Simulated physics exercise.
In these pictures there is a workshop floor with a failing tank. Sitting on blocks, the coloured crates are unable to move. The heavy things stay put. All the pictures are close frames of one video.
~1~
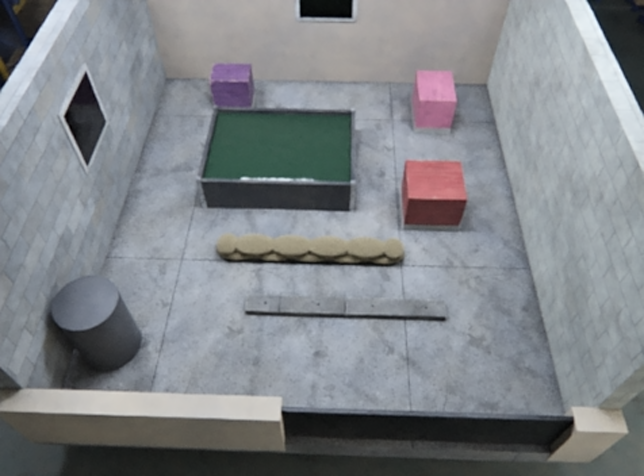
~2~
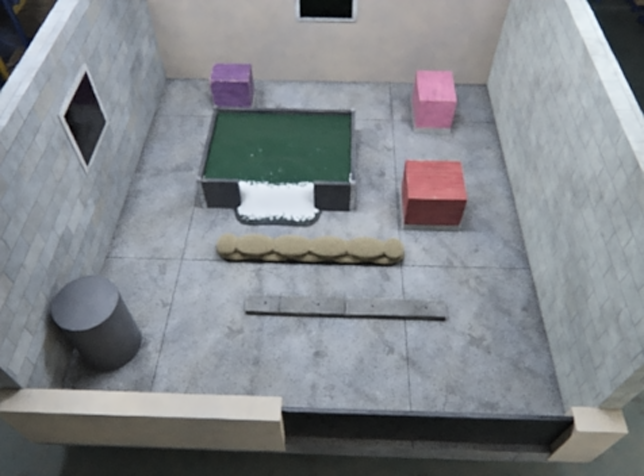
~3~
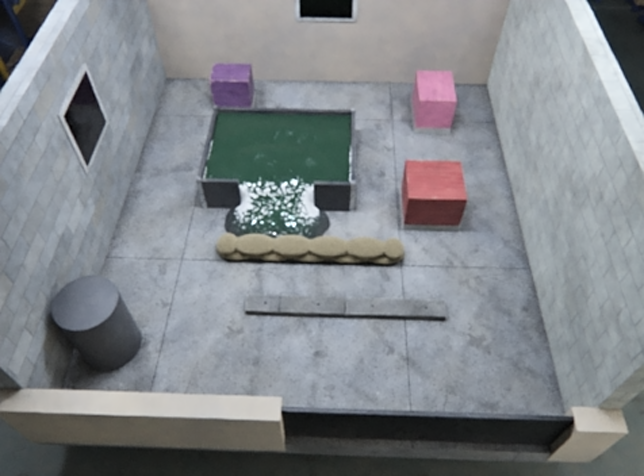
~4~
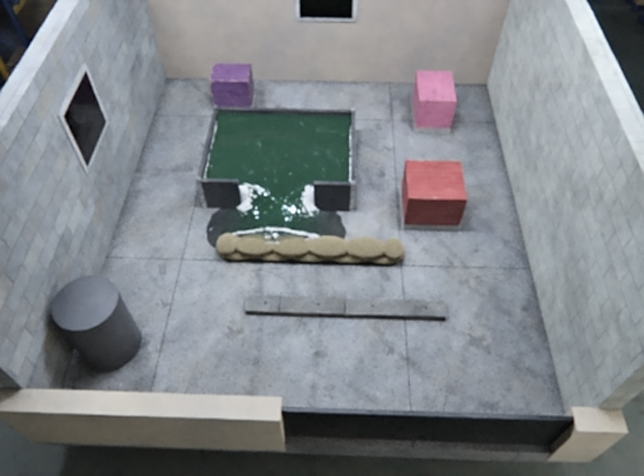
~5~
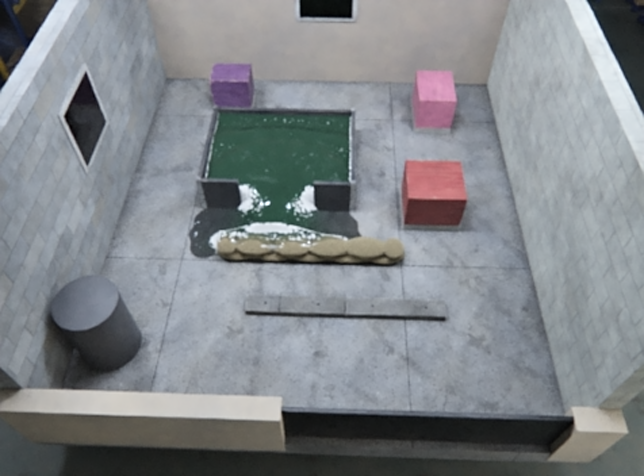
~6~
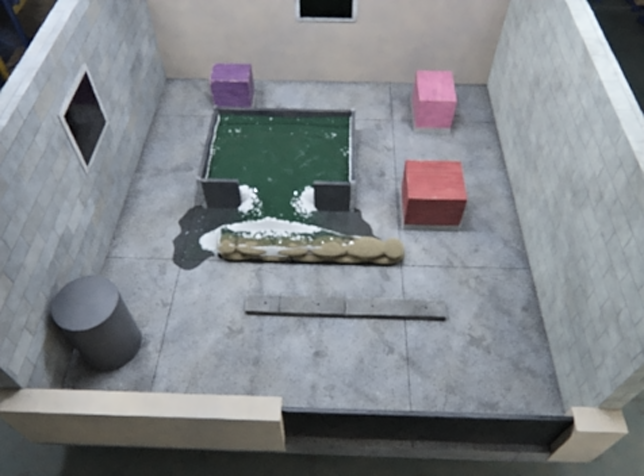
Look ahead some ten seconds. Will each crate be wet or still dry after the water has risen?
Afterwards the red crate is wet, the pink crate is still dry, the purple crate is still dry.
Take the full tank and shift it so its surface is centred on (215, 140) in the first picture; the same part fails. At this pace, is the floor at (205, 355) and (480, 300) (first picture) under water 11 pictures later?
The first spot is wetted, while the second is not reached.
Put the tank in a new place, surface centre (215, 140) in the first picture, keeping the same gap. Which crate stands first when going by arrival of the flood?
First is the red-painted one.
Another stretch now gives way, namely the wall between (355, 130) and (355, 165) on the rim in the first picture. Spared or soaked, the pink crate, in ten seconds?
My reading: The pink one takes water.
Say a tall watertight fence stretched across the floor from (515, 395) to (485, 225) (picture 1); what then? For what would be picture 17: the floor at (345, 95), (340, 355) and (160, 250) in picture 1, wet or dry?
The first point comes out unwetted, the next unwetted, the last inundated.
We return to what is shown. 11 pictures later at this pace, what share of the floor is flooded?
35 %.
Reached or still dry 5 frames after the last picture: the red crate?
My answer for red: The flood got there.
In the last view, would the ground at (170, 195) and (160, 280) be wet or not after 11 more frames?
The first place is inundated and the second is inundated.
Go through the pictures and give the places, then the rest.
The first picture shows the tank at (281, 147) is whole and still.
In the second picture, water pours out at (278, 200) and has run to (240, 215).
In the third picture, water pours out at (278, 201) and has run to (245, 242).
In the fourth picture, water pours out at (278, 201) and has run to (334, 244).
In the fifth picture, water pours out at (278, 201) and has run to (200, 251).
In the sixth picture, water pours out at (278, 199) and has run to (377, 245).
A moment on, water covers 20 % of the floor; the red crate water round its plinth, the pink crate not reached, the purple crate not reached.
Next, water covers 35 % of the floor; the red crate water round its plinth, the pink crate water round its plinth, the purple crate not reached.
Then, water covers 55 % of the floor; the red crate water round its plinth, the pink crate water round its plinth, the purple crate water round its plinth.
Later, water covers 90 % of the floor; the red crate water round its plinth, the pink crate water round its plinth, the purple crate water round its plinth.
In the end, water covers 95 % of the floor; the red crate was topped, the pink crate stayed above the water, the purple crate stayed above the water.
